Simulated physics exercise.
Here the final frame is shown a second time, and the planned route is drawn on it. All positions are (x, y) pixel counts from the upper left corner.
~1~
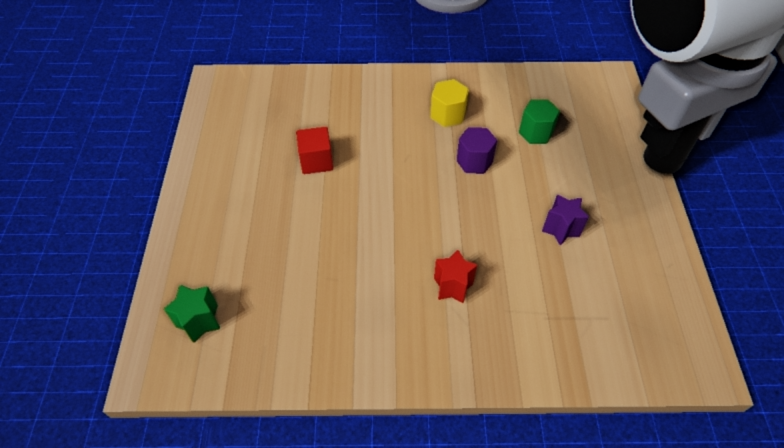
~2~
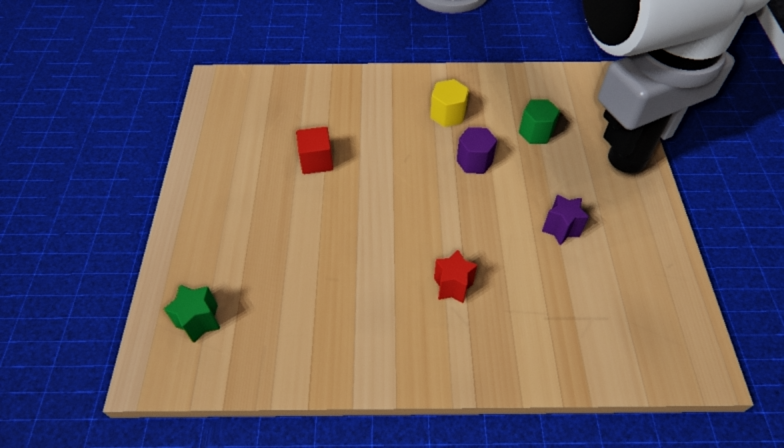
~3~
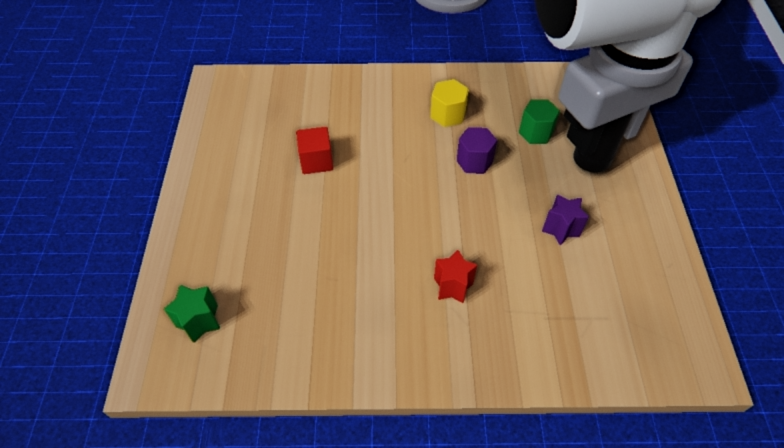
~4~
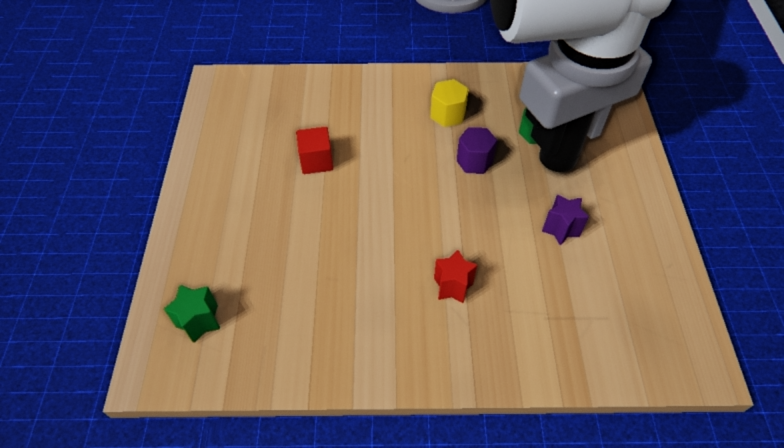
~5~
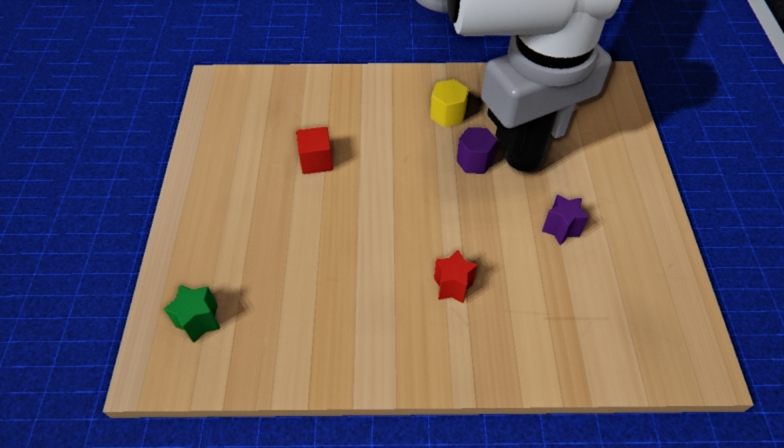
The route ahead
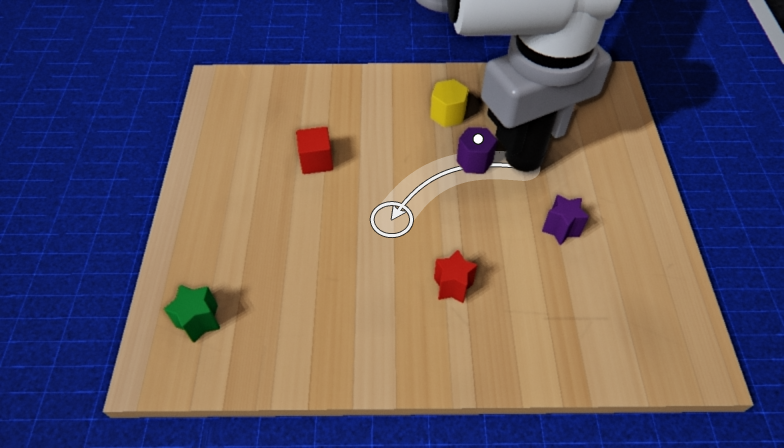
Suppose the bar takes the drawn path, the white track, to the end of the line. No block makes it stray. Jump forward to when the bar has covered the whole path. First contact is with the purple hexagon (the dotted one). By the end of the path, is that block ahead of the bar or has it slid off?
It is no longer ahead.
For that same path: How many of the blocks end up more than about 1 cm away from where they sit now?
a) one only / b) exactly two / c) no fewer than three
Choice a: One only.
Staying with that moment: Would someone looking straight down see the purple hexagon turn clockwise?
Final answer: Yes.
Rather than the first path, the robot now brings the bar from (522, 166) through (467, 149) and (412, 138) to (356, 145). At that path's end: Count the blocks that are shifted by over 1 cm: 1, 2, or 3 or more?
My prediction: One block.
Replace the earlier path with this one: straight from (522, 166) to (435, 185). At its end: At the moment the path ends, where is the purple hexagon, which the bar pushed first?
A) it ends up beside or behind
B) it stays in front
My pick is A.
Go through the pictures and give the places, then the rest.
Bar tip at (662, 160); block tops, purple hexagon at (478, 139); green hexagon at (542, 110), in the first picture.
Bar at (626, 160); blocks unchanged, in the second picture.
Bar at (592, 159); blocks unchanged, in the third picture.
Bar at (557, 159); blocks unchanged, in the fourth picture.
Bar at (524, 158); purple hexagon at (478, 139); green hexagon hidden, in the fifth picture.
Path on the board, from (522, 166) via (470, 166) and (424, 185), ending at (392, 219); the dot is on the purple hexagon.
On the path given first. One third of the way, bar at (469, 159); purple hexagon at (434, 136), turned 20° clockwise.
Two thirds of the way, bar at (424, 177); purple hexagon at (410, 136), turned 80° clockwise.
At the end, bar at (392, 212); purple hexagon at (410, 136), turned 80° clockwise; green hexagon in place.
